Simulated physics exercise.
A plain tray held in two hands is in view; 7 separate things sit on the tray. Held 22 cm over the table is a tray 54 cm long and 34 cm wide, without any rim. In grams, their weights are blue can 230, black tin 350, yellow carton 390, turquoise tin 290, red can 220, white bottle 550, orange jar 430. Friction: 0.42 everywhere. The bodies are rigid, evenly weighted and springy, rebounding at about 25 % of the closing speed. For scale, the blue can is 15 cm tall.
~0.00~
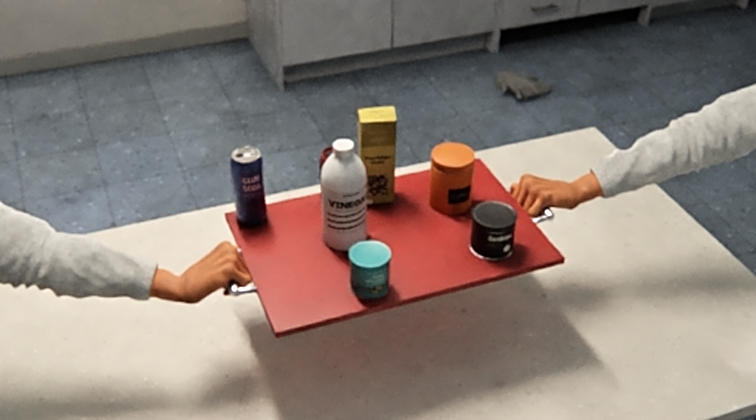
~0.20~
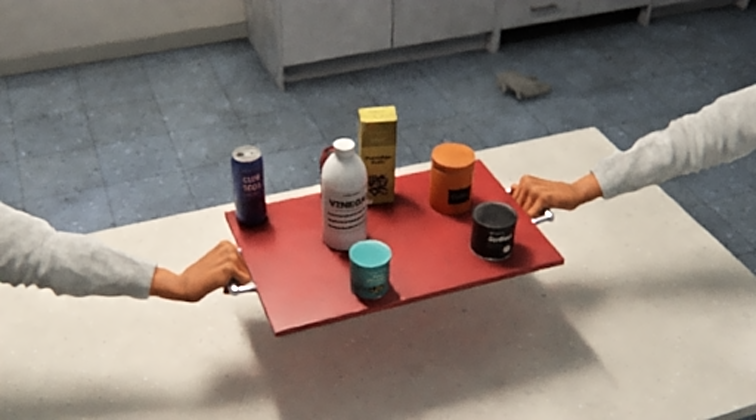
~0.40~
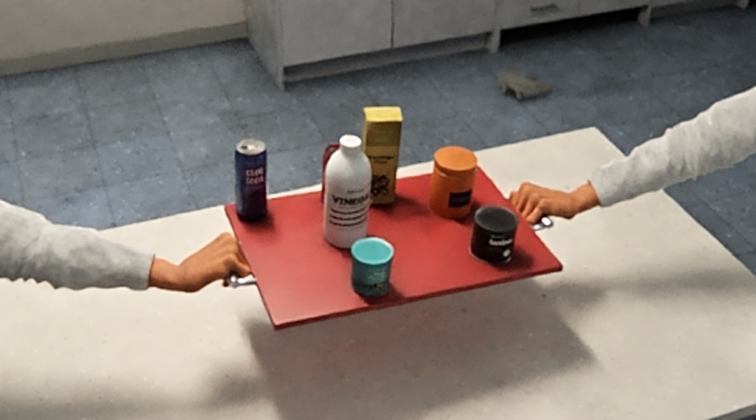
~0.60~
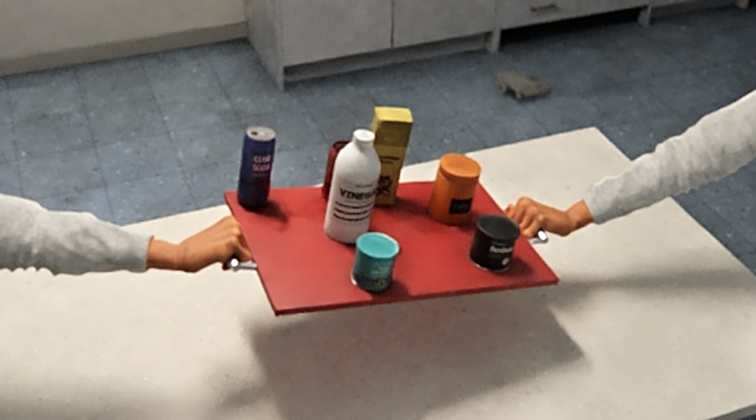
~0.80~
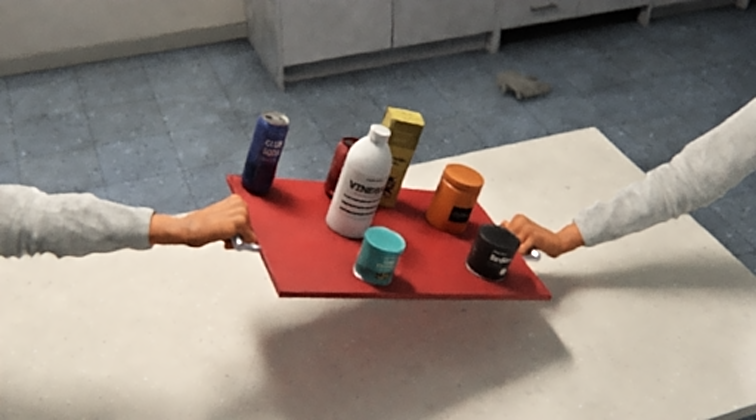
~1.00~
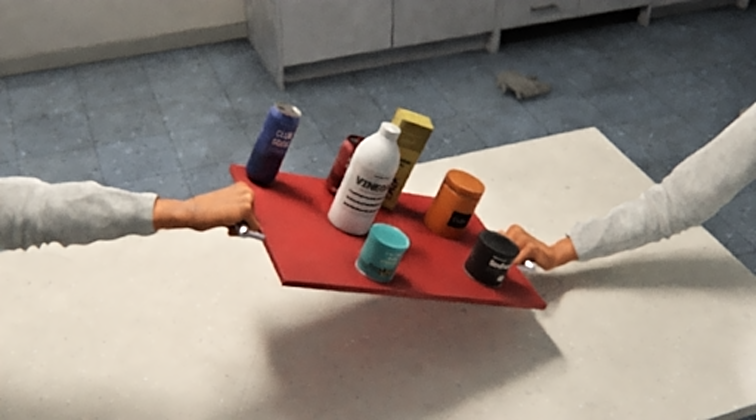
In the video, two hands hold a red tray carrying cans, tins, a white bottle, a yellow carton and an orange jar above a table, keeping it level at first, then steadily tilting it with the right edge down.
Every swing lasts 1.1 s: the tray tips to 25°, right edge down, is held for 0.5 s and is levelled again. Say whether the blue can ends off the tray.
It makes it through on the tray.
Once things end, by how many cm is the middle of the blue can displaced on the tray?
Start to finish, roughly 37 cm.
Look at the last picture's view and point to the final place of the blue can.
End position: Roughly (426, 166).
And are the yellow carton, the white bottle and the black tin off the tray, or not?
Afterwards, the yellow carton leaves its support, the white bottle stays on its support, and the black tin leaves its support.
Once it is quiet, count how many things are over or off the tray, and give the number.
My answer is 5.
After 1.60 s, tray at 25°, right edge down; yellow carton and orange jar now off the tray; blue can on its side near (346, 175); red can moved 15 cm.
After 2.00 s, tray at 21°, right edge down; black tin and red can now off the tray; blue can on its side near (406, 184); turquoise tin moved 21 cm.
In the end (3.3 s), off the tray, black tin, yellow carton, red can and orange jar; toppled on the tray, blue can; not toppled but over 5 cm from the start, turquoise tin and white bottle. At the end, from the last picture's camera, blue can near (426, 166).
